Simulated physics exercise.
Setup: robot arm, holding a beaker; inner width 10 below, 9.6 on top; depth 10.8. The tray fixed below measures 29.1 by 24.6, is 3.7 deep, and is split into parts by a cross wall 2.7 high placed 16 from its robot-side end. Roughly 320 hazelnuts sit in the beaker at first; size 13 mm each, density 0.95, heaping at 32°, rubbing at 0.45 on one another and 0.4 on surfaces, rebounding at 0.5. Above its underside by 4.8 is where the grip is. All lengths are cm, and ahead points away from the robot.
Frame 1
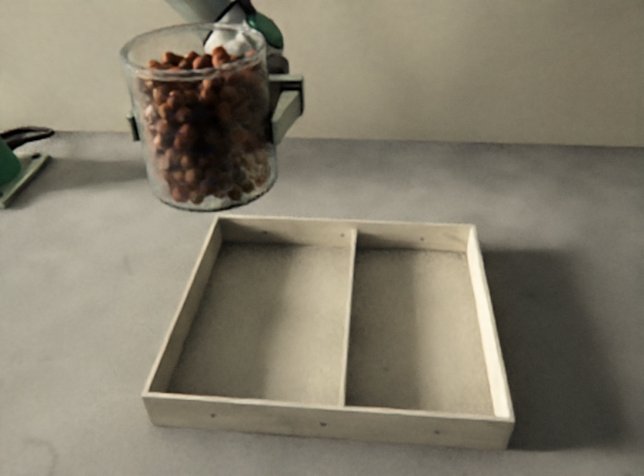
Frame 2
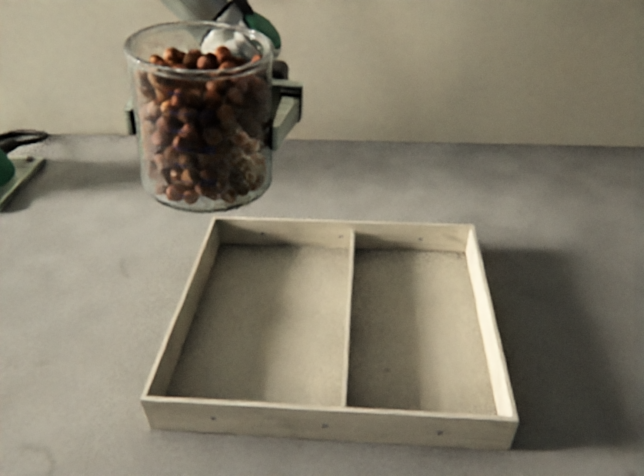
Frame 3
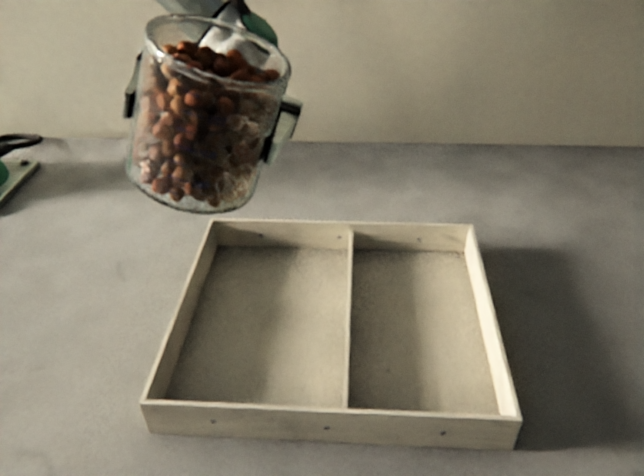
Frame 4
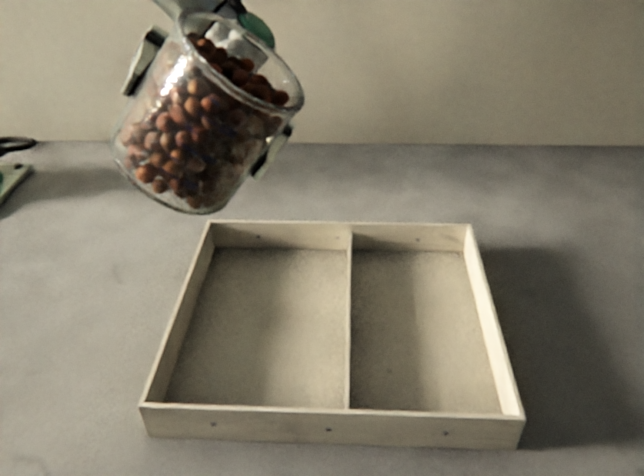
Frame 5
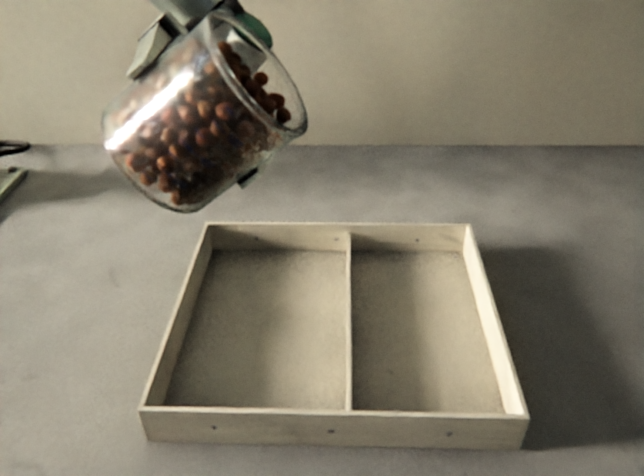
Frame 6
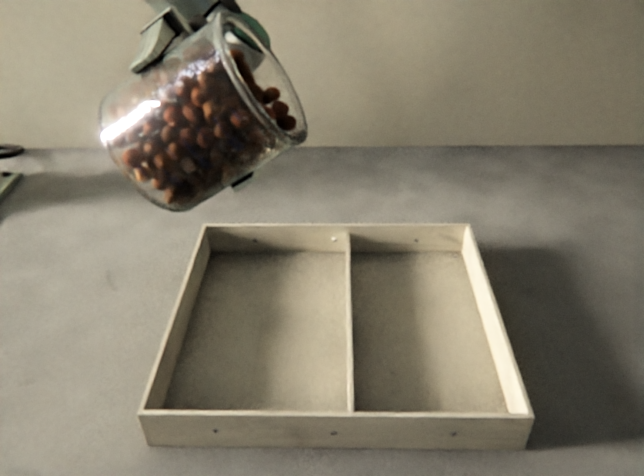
A robot arm with green and grey parts, only partly seen at the top left, grips a clear beaker nearly full of reddish-brown hazelnuts above a grey surface, viewed from slightly above. A shallow pale tray, split by one cross wall into two empty compartments, sits below against a beige wall. The arm steadily tilts the beaker to the right and the nuts shift inside, while the camera stays nearly still.
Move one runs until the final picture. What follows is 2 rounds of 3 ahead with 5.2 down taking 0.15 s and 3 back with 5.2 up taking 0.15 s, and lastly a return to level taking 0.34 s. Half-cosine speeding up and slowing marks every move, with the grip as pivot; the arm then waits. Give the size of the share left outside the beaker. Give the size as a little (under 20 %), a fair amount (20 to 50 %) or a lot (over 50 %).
A little.
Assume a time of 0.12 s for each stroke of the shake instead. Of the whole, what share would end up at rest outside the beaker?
In that case around 10 per cent.
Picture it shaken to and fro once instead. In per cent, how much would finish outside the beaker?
It would come to around 5 %.
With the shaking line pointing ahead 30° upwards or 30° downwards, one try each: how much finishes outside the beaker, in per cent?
Some 40 and 10 per cent.
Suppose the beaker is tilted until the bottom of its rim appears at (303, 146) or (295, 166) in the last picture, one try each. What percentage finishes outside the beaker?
First try about 10 per cent, second try about 25 per cent.
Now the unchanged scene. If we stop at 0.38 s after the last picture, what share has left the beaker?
Share gone: Around 5 %.
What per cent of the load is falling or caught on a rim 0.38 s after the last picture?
I'd put it near 2 per cent.
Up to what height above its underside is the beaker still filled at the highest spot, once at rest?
Height at rest: About 10.5 centimetres.
Then, 0.38 s on, tilted 58° forward, highest piece 24 above the table; 316 in the beaker, 2 in the far-side part, 7 in flight or on a rim.
Then, 0.75 s on, tilted 34° forward, highest piece 26 above the table; 306 in the beaker, 10 in the far-side part, 3 in the robot-side part, 1 on the table or floor, 5 in flight or on a rim.
Then, 1.14 s on, level, highest piece 28 above the table; 306 in the beaker, 11 in the far-side part, 7 in the robot-side part, 1 on the table or floor.
Then, 2.19 s on, level, highest piece 28 above the table; 306 in the beaker, 11 in the far-side part, 7 in the robot-side part, 1 on the table or floor.
In the end, 306 in the beaker, 11 in the far-side part, 7 in the robot-side part, 1 on the table or floor. That is 6 % outside the beaker.
